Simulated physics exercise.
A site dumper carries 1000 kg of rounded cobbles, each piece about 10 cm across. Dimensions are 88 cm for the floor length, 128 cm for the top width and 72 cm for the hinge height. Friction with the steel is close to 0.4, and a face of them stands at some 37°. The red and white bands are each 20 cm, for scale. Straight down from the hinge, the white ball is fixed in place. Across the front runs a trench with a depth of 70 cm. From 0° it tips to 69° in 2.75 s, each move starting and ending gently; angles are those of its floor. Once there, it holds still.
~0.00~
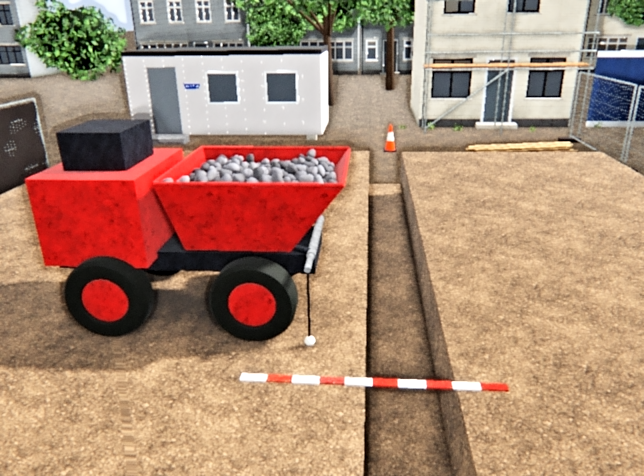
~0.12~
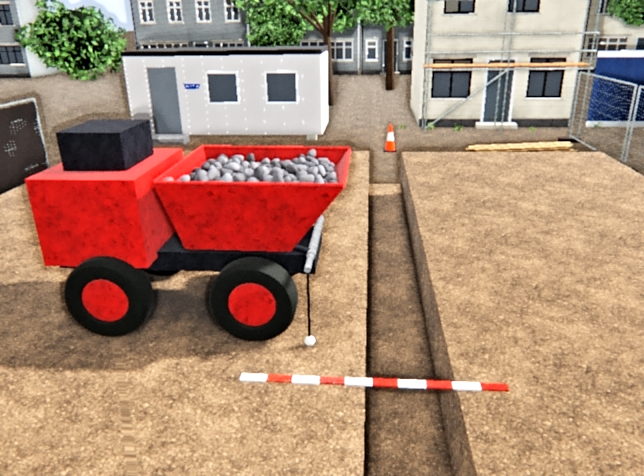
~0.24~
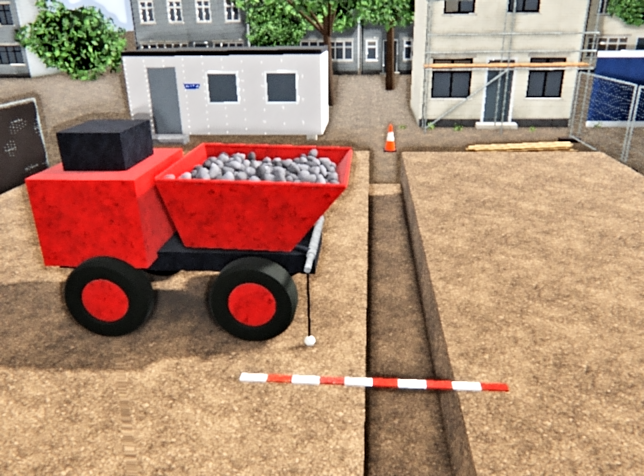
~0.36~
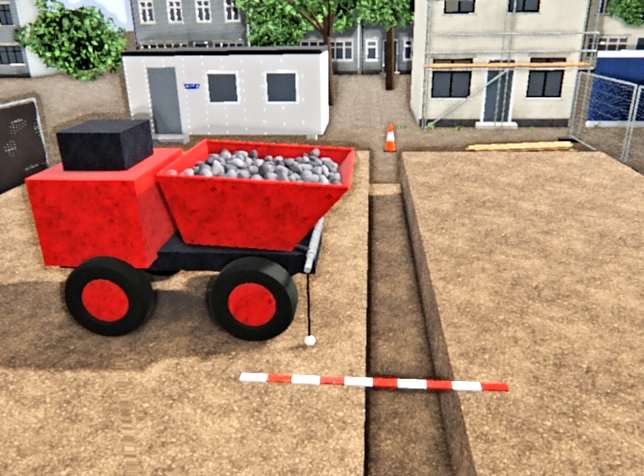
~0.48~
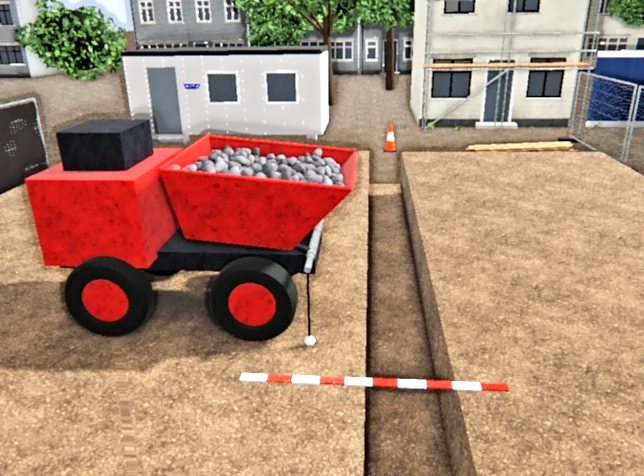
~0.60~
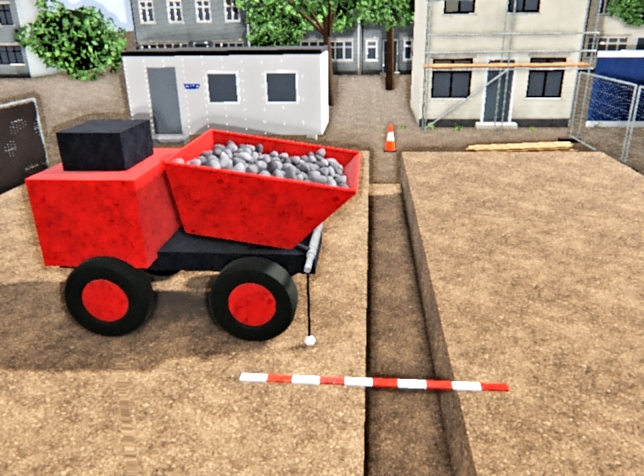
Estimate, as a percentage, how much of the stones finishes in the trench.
I would say roughly 70 per cent.
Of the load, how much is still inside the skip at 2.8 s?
Still inside: Around 60 %.
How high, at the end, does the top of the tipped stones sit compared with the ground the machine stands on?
Top of heap: Approx. 26 cm above the machine's ground.
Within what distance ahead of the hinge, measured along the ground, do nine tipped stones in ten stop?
Around 170 cm ahead of the hinge.
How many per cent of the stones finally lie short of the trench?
Close to 0 per cent of it.
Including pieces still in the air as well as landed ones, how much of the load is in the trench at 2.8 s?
25 per cent, give or take.
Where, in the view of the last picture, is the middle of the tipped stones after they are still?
I'd point to around (420, 351).
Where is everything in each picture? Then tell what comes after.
In the first picture, the skip is at 0°, its lip at (343, 186); the top of the load is at (265, 163).
In the second picture, lip at (344, 186), floor tilted 0°, highest stones at (265, 162); the stones move at 0.1 m/s on average.
In the third picture, the skip is at 1°, its lip at (345, 187); the top of the load is at (247, 163); the stones move at 0.1 m/s on average.
In the fourth picture, the skip is at 3°, its lip at (348, 188); the top of the load is at (238, 161); the stones move at 0.2 m/s on average.
In the fifth picture, lip at (352, 190), floor tilted 6°, highest stones at (235, 157); the stones move at 0.3 m/s on average.
In the sixth picture, the skip is at 8°, its lip at (356, 192); the top of the load is at (233, 153); the stones move at 0.3 m/s on average.
After 2.1 s the floor is at 58°; 98 % in the skip, 2 % in the trench; the foremost stones are at (422, 254).
After 2.8 s the floor is at 69°; 59 % in the skip, 23 % in the trench, 18 % past the trench; the foremost stones are at (508, 301).
After 3.2 s the floor is at 69°; 40 % in the skip, 32 % in the trench, 28 % past the trench; the foremost stones are at (548, 302).
After 6.0 s the floor is at 69°; 0 % in the skip, 69 % in the trench, 31 % past the trench; the foremost stones are at (586, 299).
